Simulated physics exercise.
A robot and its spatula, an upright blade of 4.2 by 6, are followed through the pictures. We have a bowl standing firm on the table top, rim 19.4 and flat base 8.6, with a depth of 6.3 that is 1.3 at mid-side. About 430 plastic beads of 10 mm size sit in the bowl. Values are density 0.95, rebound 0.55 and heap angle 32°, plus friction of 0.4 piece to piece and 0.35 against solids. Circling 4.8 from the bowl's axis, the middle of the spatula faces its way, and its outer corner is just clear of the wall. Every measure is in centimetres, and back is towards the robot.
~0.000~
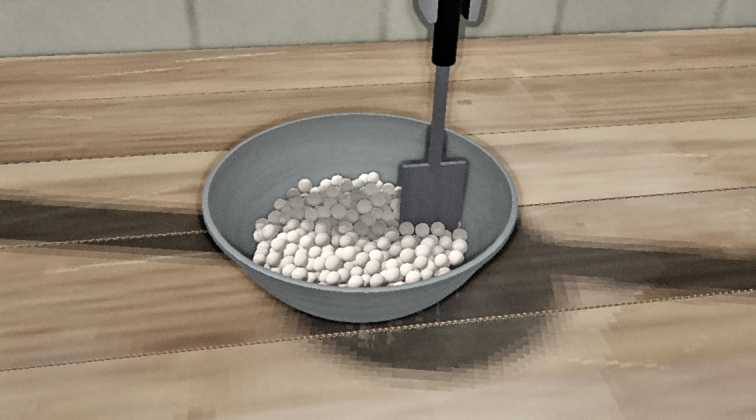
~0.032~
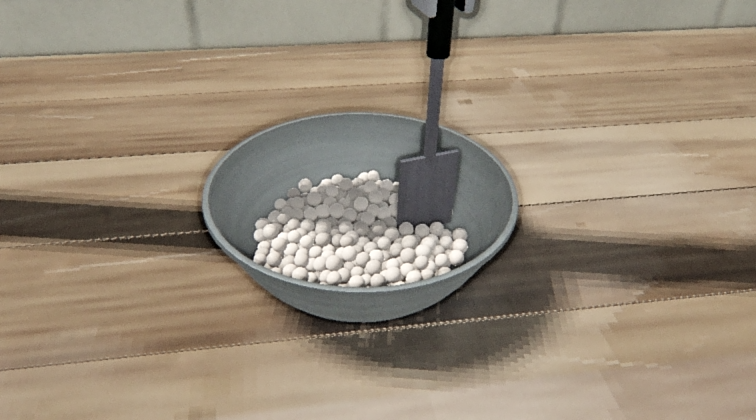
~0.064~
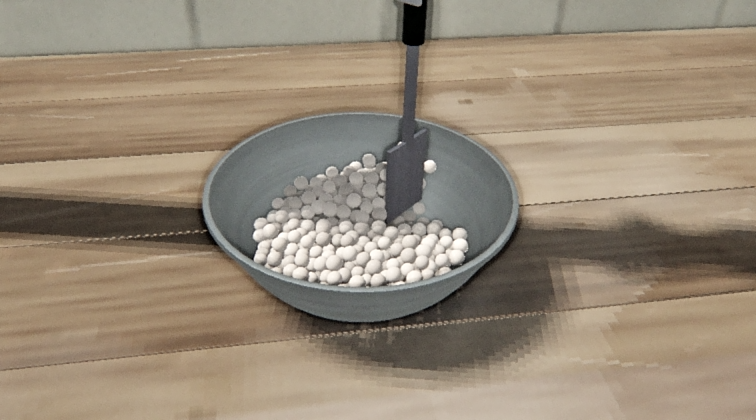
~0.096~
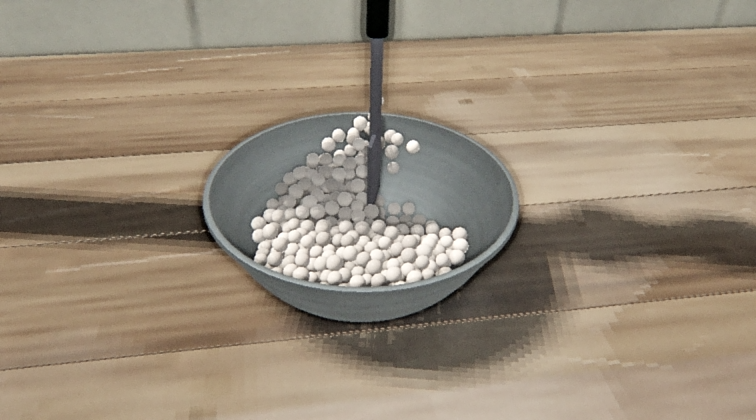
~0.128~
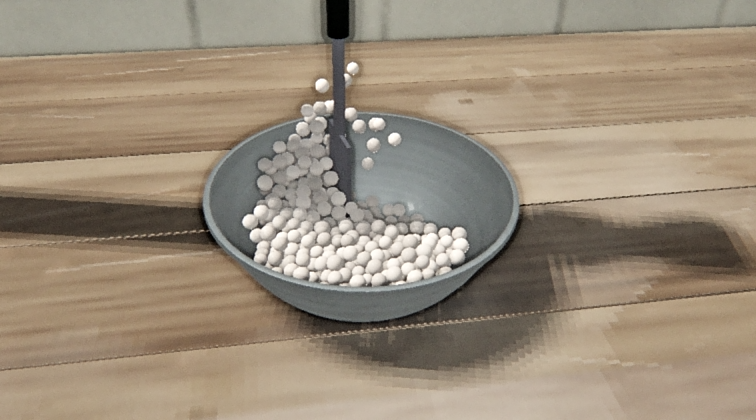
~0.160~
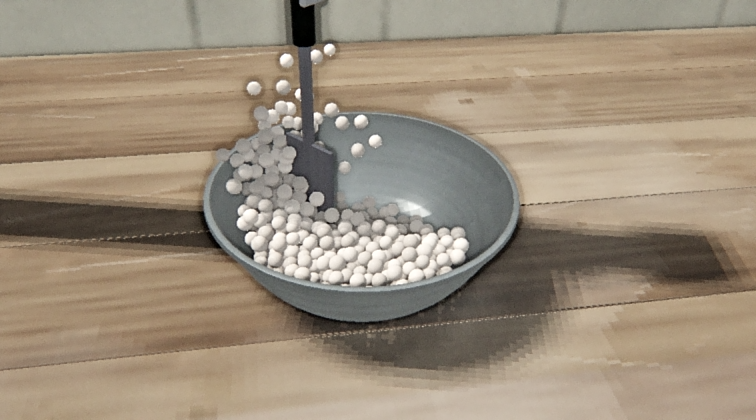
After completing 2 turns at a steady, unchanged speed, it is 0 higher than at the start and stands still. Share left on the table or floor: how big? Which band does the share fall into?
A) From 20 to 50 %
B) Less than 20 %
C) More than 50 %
Option A: From 20 to 50 %.
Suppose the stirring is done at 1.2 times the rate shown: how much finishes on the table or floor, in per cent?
I'd put it near 45 %.
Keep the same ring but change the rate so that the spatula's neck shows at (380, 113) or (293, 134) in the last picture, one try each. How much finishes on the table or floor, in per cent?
About 5 and 45 per cent.
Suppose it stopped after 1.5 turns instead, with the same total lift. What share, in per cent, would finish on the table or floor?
Estimate: About 35 percent.
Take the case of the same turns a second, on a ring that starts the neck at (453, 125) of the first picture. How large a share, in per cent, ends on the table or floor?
Some 15 per cent.
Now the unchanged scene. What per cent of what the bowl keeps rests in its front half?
Roughly 45 percent of it.
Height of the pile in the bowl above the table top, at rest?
Top height: Around 5.5 cm.
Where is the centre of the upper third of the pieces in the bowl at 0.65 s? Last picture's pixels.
Top-third centre at approx. (290, 259).
By 0.40 s, 359° round, highest piece 9 above the table; 338 in the bowl, 55 on the table or floor, 40 in flight or on the tool.
By 0.65 s, 227° round, highest piece 9 above the table; 282 in the bowl, 133 on the table or floor, 18 in flight or on the tool.
By 0.97 s, 0° round, highest piece 5 above the table; 270 in the bowl, 162 on the table or floor, 1 in flight or on the tool.
By 1.67 s, 0° round, highest piece 5 above the table; 270 in the bowl, 163 on the table or floor.
Final count, 270 in the bowl, 163 on the table or floor. That is 38 % on the table or floor.
